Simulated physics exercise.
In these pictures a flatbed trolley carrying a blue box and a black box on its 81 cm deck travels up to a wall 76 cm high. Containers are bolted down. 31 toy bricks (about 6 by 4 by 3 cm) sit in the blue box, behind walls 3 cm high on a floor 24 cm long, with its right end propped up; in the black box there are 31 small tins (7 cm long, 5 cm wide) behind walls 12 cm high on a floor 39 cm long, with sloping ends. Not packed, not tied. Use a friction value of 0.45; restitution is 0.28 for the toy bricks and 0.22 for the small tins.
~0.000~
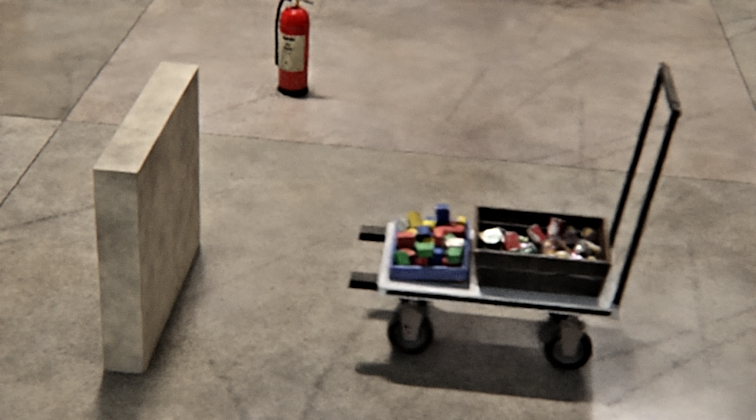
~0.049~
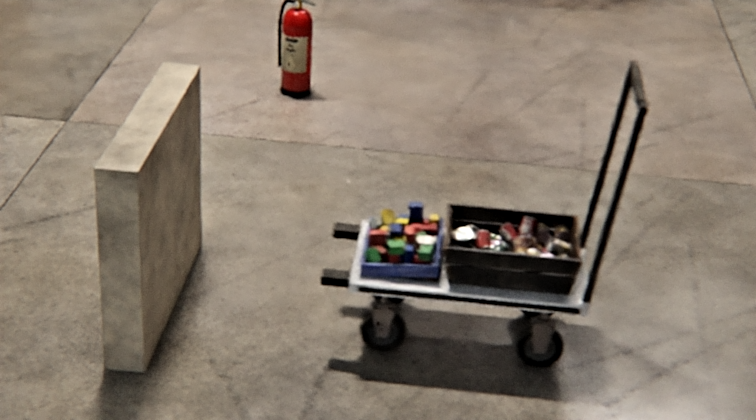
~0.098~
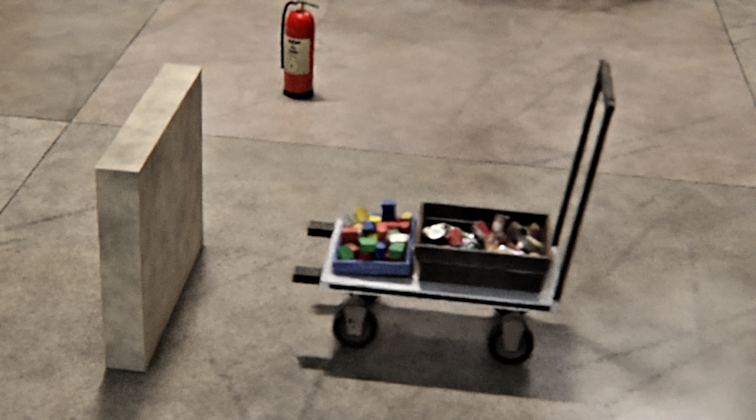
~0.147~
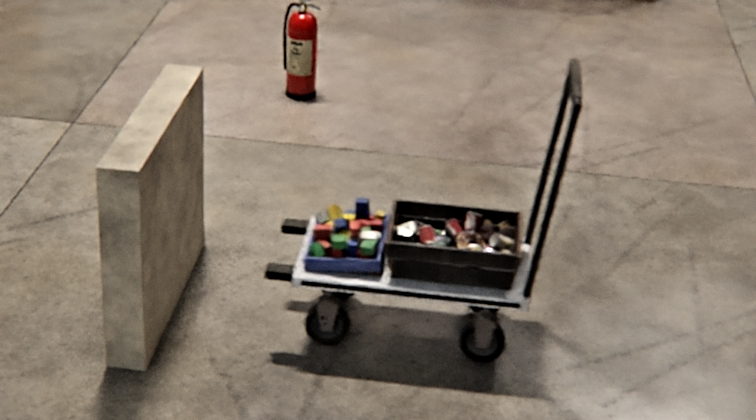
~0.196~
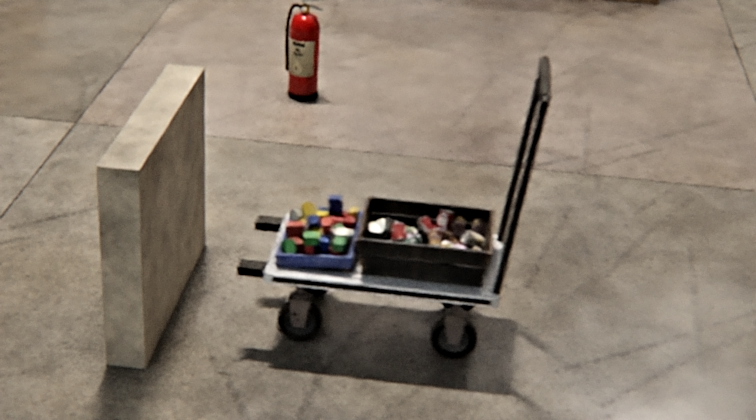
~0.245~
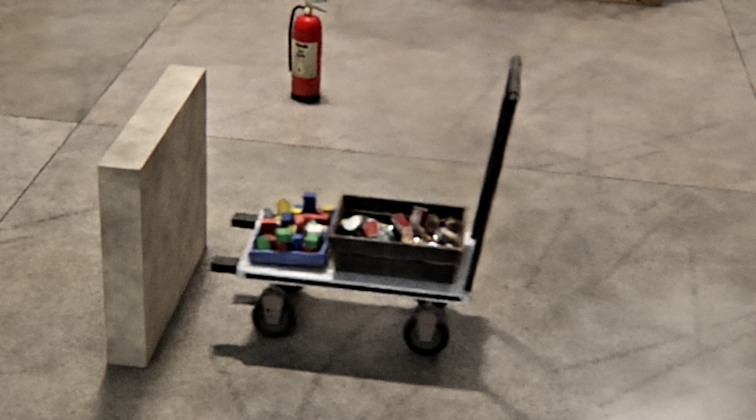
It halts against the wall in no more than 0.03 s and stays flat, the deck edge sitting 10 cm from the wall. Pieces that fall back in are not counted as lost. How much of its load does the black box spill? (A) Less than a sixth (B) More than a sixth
Option A: Less than a sixth.
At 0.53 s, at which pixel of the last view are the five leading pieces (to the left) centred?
They're centred near (183, 233).
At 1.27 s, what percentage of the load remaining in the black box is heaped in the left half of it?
Some 70 % of what remains.
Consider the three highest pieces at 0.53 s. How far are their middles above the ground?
Mean height: Near 44 cm.
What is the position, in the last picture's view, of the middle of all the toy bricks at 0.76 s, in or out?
Around (235, 228) in pixels.
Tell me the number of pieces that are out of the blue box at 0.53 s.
For the blue box, some 8.
After 0.31 s, impact.
After 0.41 s, 3 of 31 out of the blue box and 0 of 31 out of the black box.
After 0.53 s, 9 of 31 out of the blue box and 0 of 31 out of the black box.
After 0.76 s, 9 of 31 out of the blue box and 0 of 31 out of the black box.
Outcome (at 1.27 s), 9 of 31 out of the blue box and 0 of 31 out of the black box. Asked share, 0 of 31, 0 per cent.
